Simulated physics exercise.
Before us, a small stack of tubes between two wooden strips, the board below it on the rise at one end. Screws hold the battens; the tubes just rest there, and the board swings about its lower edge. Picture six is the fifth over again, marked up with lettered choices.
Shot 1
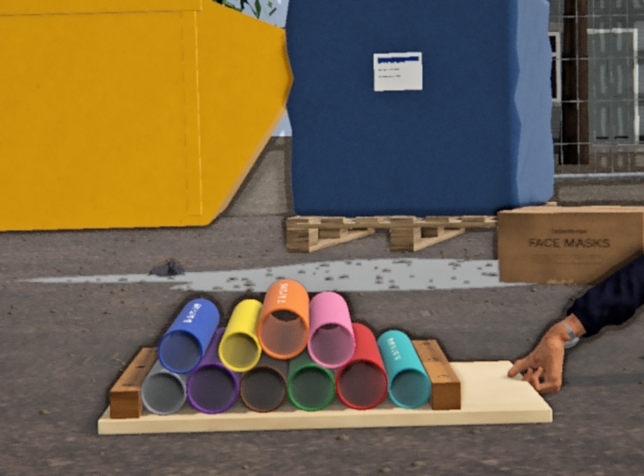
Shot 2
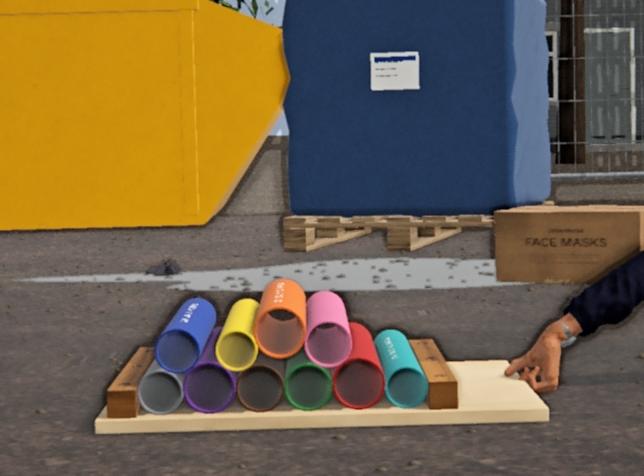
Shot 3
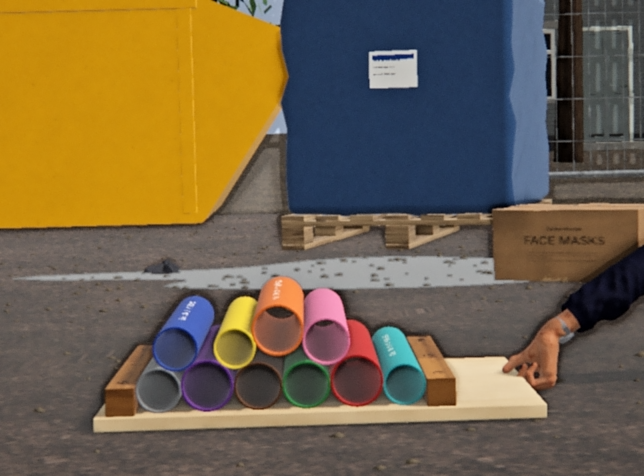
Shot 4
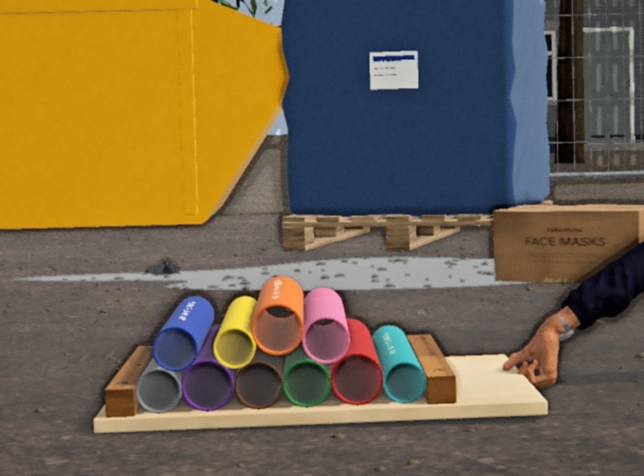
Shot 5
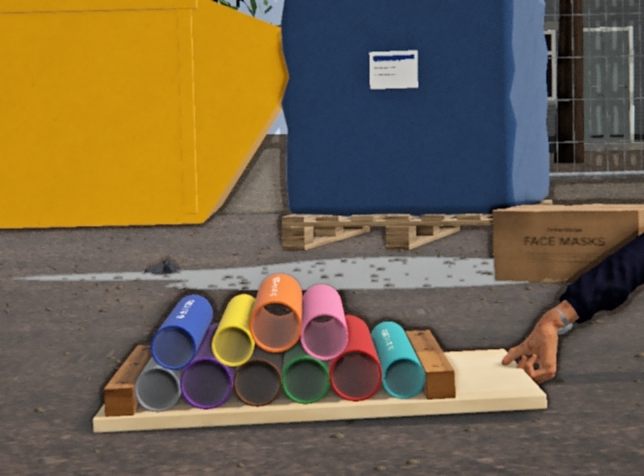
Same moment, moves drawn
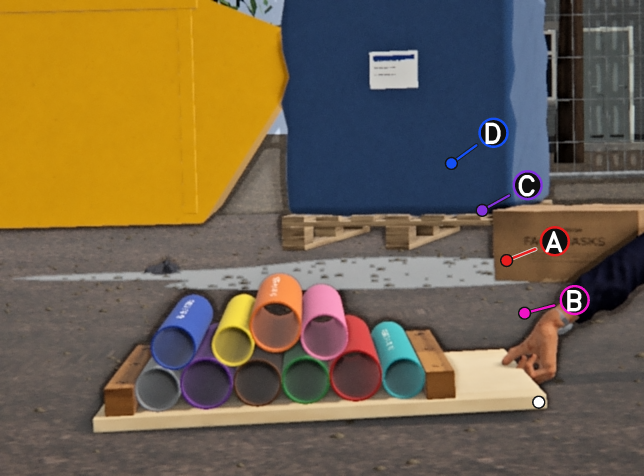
A pale board under a hand at its right end lies on grey tarmac, seen from the side, before a yellow container, a blue one on pallets and a cardboard box. Between two brown wooden strips, blue, yellow, orange and pink tubes rest on grey, purple, brown, green, red and turquoise ones. The view shifts very slightly, then the hand raises the board's right end a little, the stack barely shifting left.
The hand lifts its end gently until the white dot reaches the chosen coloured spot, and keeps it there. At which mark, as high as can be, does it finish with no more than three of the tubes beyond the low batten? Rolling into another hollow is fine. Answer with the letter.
A is the limit.
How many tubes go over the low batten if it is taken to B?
It comes to none.
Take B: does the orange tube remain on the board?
The orange tube: Yes.
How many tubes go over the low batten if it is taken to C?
At C the number is four.
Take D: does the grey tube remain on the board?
Yes.
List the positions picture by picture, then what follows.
Grey tube (164, 393); purple tube (212, 388); brown tube (263, 389), in the first frame.
Brown tube (260, 388); green tube (308, 388), in the second frame.
Board (318, 378); turquoise tube (405, 384); orange tube (278, 330); yellow tube (235, 348), in the third frame.
Board (318, 377); grey tube (159, 391); purple tube (207, 386), in the fourth frame.
Board (318, 374); grey tube (158, 389); purple tube (206, 384), in the fifth frame.
On the marked copy, A at (506, 260); B at (525, 313); C at (482, 210); D at (451, 163); the white dot at (539, 402).
Following A. Soon after the start, board at 14°.
Later, board at 20°.
In the end, board at 20°, none over the low batten.
As for the rest, B none over the low batten; C four over the low batten (yellow, pink, orange, blue); D four over the low batten (yellow, pink, orange, blue).
